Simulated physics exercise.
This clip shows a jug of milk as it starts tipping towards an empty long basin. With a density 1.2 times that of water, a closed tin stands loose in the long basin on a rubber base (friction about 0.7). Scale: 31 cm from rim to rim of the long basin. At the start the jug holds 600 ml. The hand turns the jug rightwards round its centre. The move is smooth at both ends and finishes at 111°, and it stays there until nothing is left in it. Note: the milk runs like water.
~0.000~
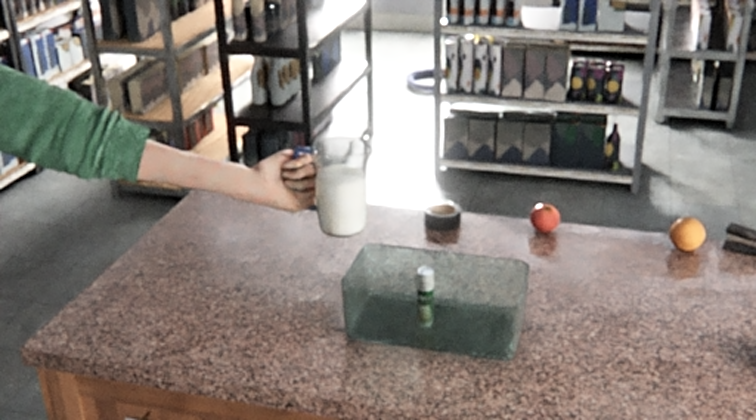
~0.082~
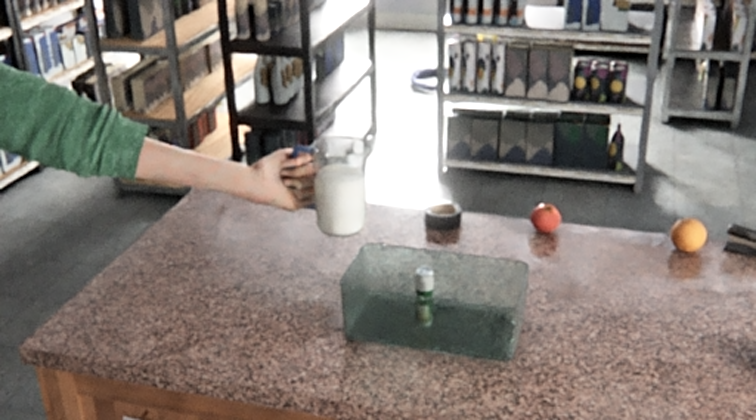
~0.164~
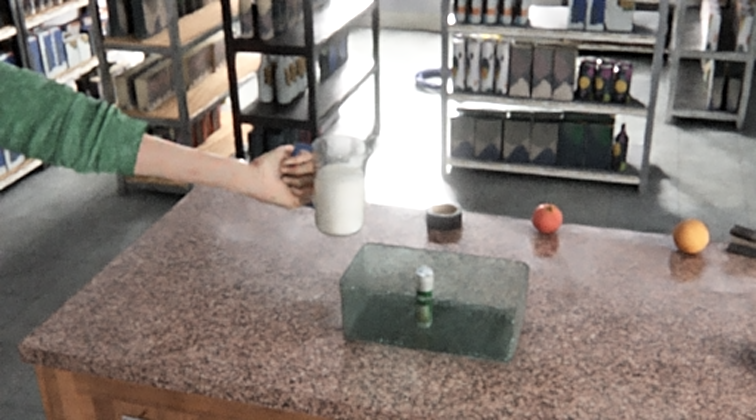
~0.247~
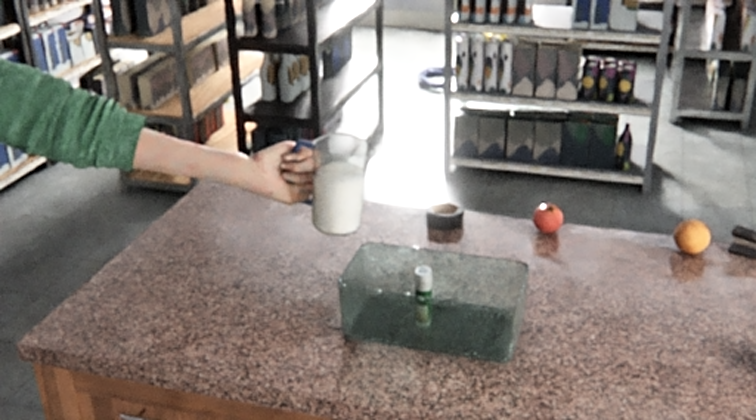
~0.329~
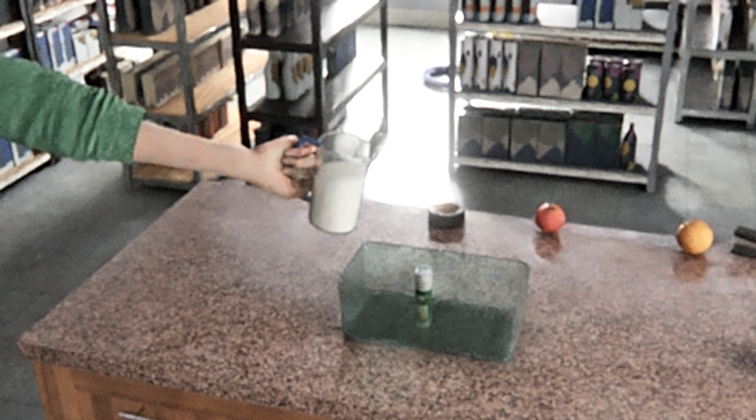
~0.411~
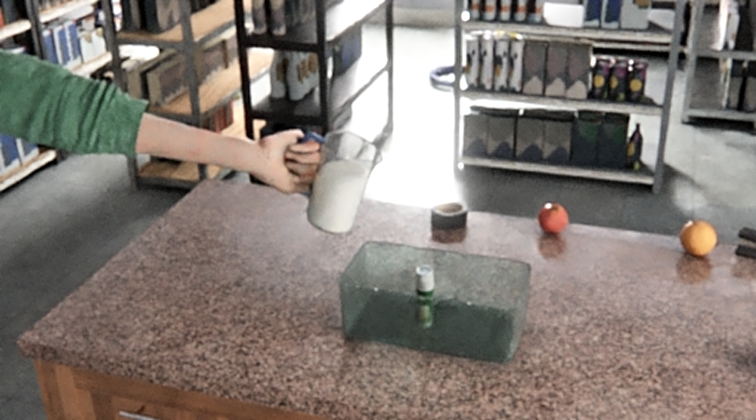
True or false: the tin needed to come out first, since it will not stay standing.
True.
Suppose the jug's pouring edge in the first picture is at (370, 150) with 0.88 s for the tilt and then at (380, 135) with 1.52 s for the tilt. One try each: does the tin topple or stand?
Try 1: Tipped over; try 2: Tipped over.
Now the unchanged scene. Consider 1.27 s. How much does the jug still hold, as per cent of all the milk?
About 40 percent.
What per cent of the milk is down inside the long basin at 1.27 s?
Around 36 per cent of the whole.
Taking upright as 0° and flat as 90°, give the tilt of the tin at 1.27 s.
It leans about 0° from upright.
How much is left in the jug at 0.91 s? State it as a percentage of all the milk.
I'd estimate some 94 % remains.
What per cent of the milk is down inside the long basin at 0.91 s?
Near 0 in a hundred.
By 0.91 s the tilt is 69° and 95 per cent is still to pour; the tin stands where it began.
By 1.27 s the tilt is 102° and 40 per cent is still to pour; the tin stands where it began.
By 1.65 s the tilt is 111° and 1 per cent is still to pour; the tin lies on its side.
By 2.07 s the tilt is 111° and 0 per cent is still to pour; the tin lies on its side.
At rest the tin lies on its side.
